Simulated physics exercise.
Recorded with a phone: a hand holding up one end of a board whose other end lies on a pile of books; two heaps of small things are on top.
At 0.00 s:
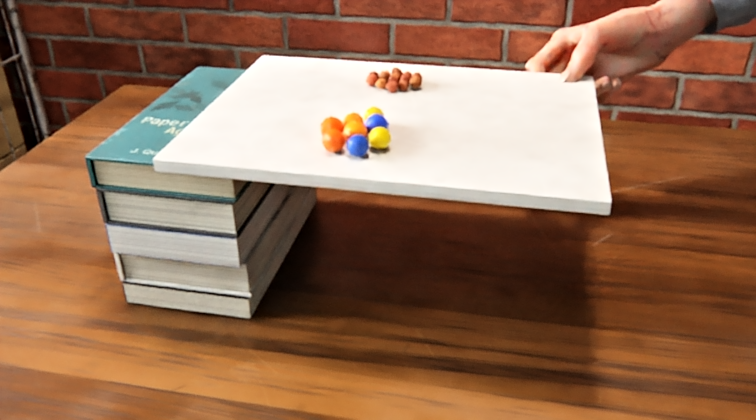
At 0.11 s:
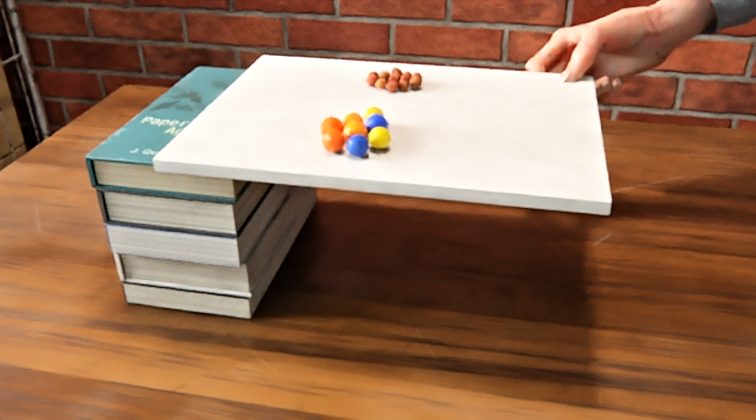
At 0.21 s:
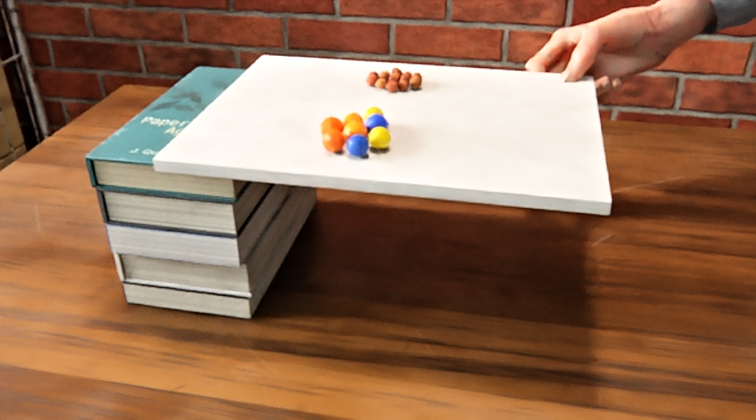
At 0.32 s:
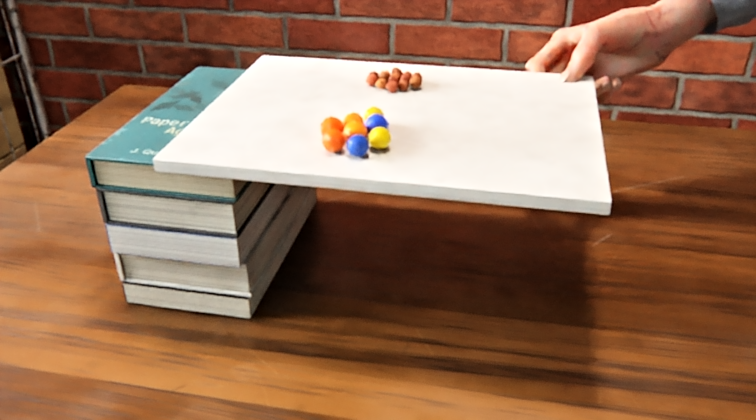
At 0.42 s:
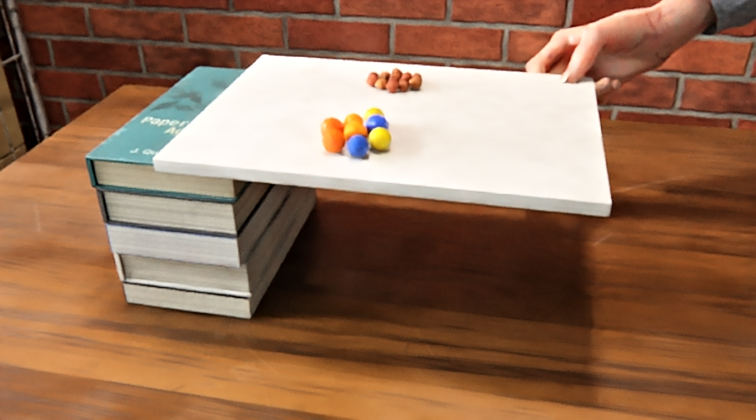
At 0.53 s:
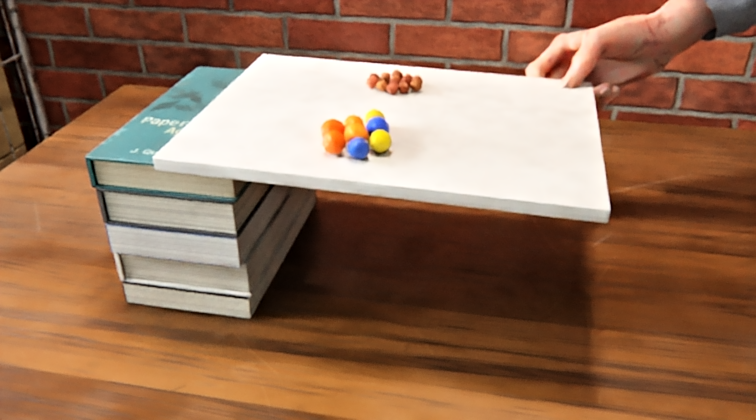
A hand held up one end of a white board resting on a stack of books, with colorful marbles and small brown balls sitting still on top, then lowered that end very slightly.
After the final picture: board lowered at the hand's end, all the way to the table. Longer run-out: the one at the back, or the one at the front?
The one at the front.
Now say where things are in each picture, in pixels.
Held end of the board (595, 200), level; book pile (215, 125), tall, over half the board's length; near batch (356, 133), a few glass marbles; far batch (394, 82), a few clay pellets, in the first frame.
Held end of the board (595, 200), level; far batch (394, 82), in the second frame.
Held end of the board (595, 200), level; near batch (356, 133), in the third frame.
Held end of the board (595, 200), level; far batch (394, 82), in the fourth frame.
Held end of the board (595, 202), level; near batch (356, 133), in the fifth frame.
Held end of the board (594, 208), down by 1°; book pile (215, 125); near batch (356, 135), not moving; far batch (394, 84), not moving, in the sixth frame.
By 1.22 s, board sloping at 18°; near batch every one still on the board; far batch every one still on the board.
By 1.82 s, board sloping at 32°; near batch mostly one to two board lengths out; far batch mostly less than half a board's length out.
By 2.33 s, board resting at 33°; near batch mostly one to two board lengths out, about a tenth gone off the table; far batch mostly less than half a board's length out.
When it is over (3.8 s), board resting at 33°; near batch mostly more than two board lengths out, roughly two thirds gone off the table; far batch mostly less than half a board's length out; the near batch has gone farther.
